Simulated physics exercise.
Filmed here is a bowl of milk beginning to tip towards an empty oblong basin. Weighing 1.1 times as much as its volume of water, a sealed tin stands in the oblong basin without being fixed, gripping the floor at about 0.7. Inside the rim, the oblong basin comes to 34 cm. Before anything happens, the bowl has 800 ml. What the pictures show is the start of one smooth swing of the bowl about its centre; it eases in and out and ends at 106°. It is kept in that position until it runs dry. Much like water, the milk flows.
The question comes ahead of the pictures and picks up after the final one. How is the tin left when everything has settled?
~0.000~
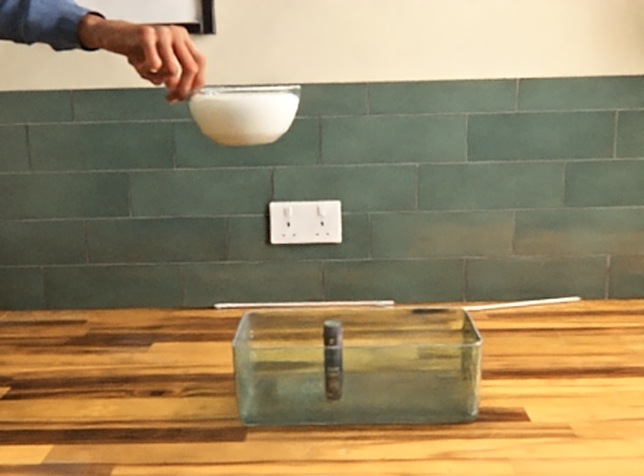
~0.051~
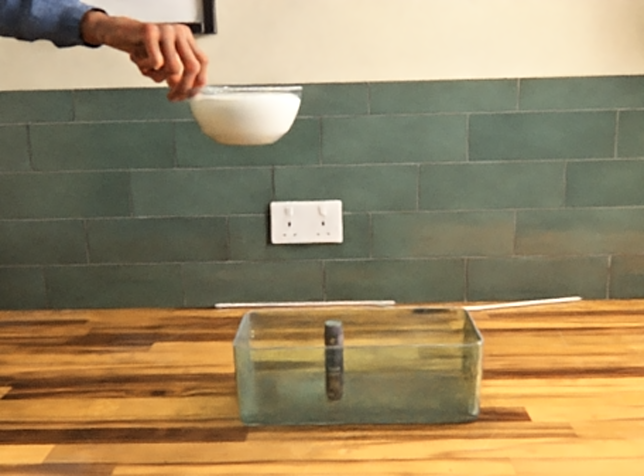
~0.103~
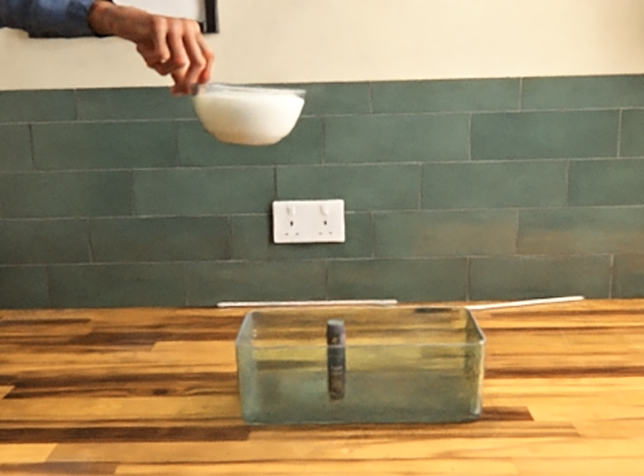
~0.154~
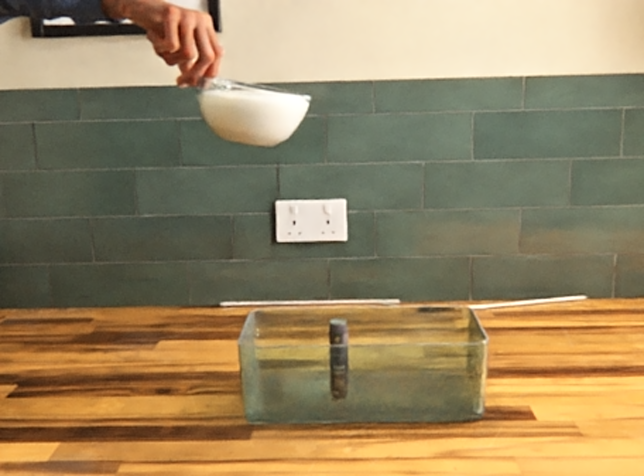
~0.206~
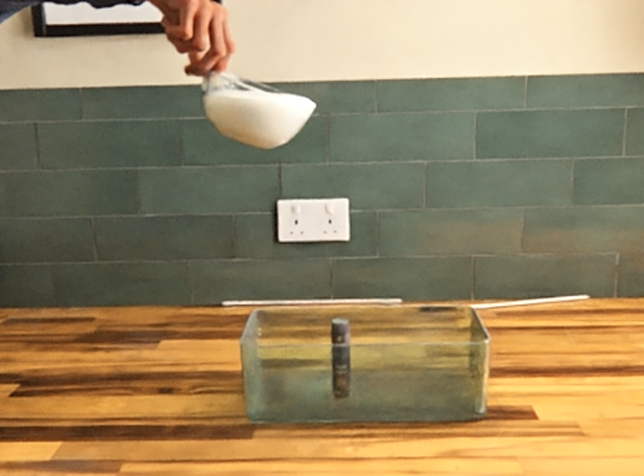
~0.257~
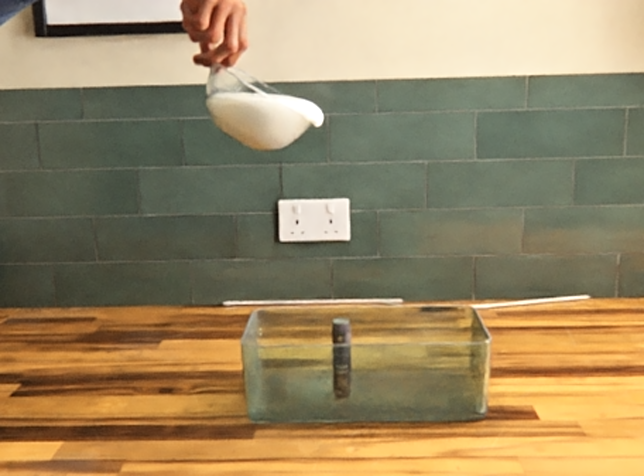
The tin is lying toppled.
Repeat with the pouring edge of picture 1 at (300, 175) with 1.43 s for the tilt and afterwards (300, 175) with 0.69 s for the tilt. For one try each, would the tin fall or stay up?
Run one: It does not tip. Run two: It does not tip.
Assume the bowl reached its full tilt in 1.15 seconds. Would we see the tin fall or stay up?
The tin stays on its base.
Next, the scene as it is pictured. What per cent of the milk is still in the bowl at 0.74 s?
0 per cent or thereabouts.
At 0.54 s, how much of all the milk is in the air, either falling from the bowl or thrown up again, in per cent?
Around 74 percent.
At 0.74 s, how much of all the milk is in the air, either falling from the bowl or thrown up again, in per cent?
Airborne fraction: Approx. 14 %.
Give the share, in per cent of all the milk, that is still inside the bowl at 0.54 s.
Still held: Roughly 14 % of the total.
By 0.54 s the tilt is 94° and 14 per cent is still to pour; the tin stands where it began.
By 0.74 s the tilt is 106° and 0 per cent is still to pour; the tin leans 5°.
By 0.96 s the tilt is 106° and 0 per cent is still to pour; the tin leans 46°.
By 1.19 s the tilt is 106° and 0 per cent is still to pour; the tin lies on its side.
At rest the tin lies on its side.
